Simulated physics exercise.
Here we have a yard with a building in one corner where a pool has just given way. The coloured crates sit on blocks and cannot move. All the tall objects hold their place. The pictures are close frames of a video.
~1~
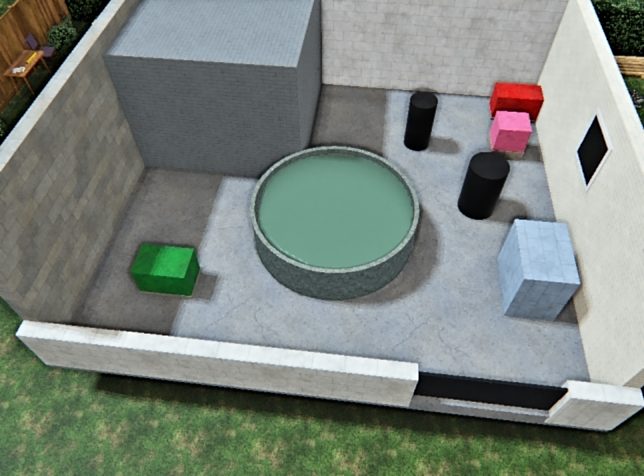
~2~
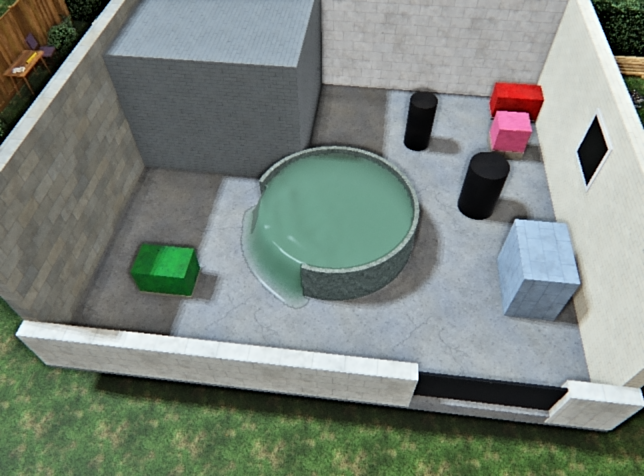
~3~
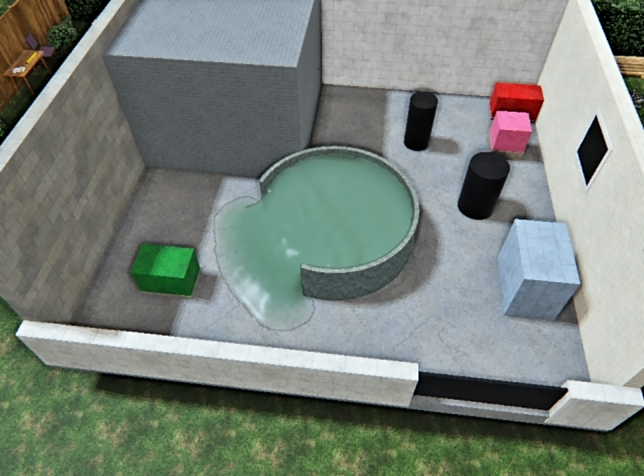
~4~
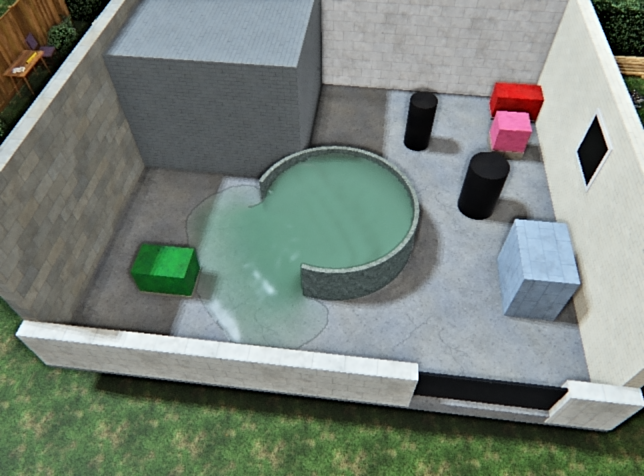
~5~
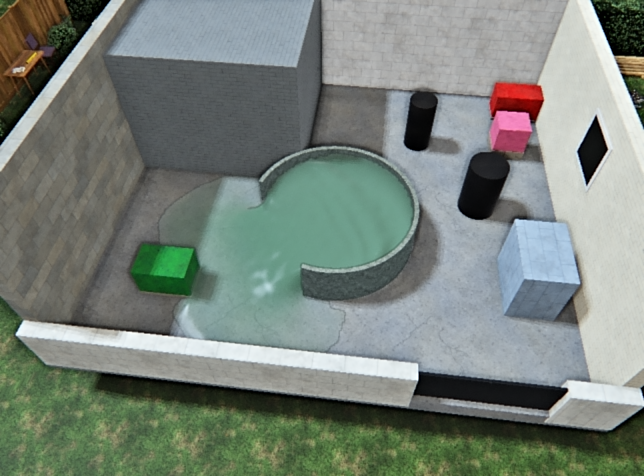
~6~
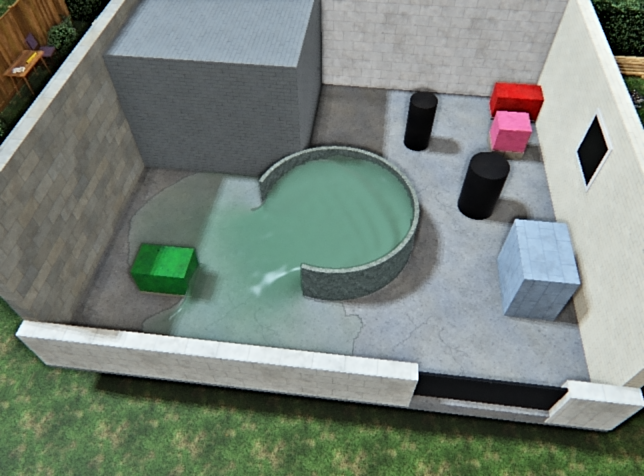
Green water pours from a gap in the left side of a round stone pool in a walled, paved yard, seen from above by a still camera. A large grey block fills the back left corner, a green box sits at left, and two black cylinders, red and pink boxes and a pale blue box stand at right. The water, still at first, spreads left and forward across the paving, reaching around the green box.
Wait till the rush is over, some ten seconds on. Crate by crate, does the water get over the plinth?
One by one: The pink crate keeps dry; the green crate is soaked; the red crate is soaked.
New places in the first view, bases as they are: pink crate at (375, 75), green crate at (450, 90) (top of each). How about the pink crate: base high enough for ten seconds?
My reading: Pink crate is safe.
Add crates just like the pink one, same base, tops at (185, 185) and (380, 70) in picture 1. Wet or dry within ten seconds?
One after the other: Ends up wet, keeps dry.
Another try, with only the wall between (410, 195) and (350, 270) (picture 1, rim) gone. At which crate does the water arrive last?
I say the green one.
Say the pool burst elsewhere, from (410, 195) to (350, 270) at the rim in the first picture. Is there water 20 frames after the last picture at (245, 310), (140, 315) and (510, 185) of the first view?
One after the other: Flooded, dry, awash.
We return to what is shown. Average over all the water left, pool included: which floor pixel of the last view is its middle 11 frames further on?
At about (247, 257).
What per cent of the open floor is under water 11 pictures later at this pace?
I make it 35 per cent.
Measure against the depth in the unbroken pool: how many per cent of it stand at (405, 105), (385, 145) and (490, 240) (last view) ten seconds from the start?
Roughly 0, 4 and 8 per cent, in turn.
A moment on, water covers 30 % of the floor; the pink crate not reached, the green crate water round its plinth, the red crate not reached.
Next, water covers 35 % of the floor; the pink crate not reached, the green crate water round its plinth, the red crate not reached.
Then, water covers 50 % of the floor; the pink crate not reached, the green crate water round its plinth, the red crate not reached.
Later, water covers 60 % of the floor; the pink crate not reached, the green crate water round its plinth, the red crate not reached.
In the end, water covers 85 % of the floor; the pink crate stayed above the water, the green crate was topped, the red crate was topped.
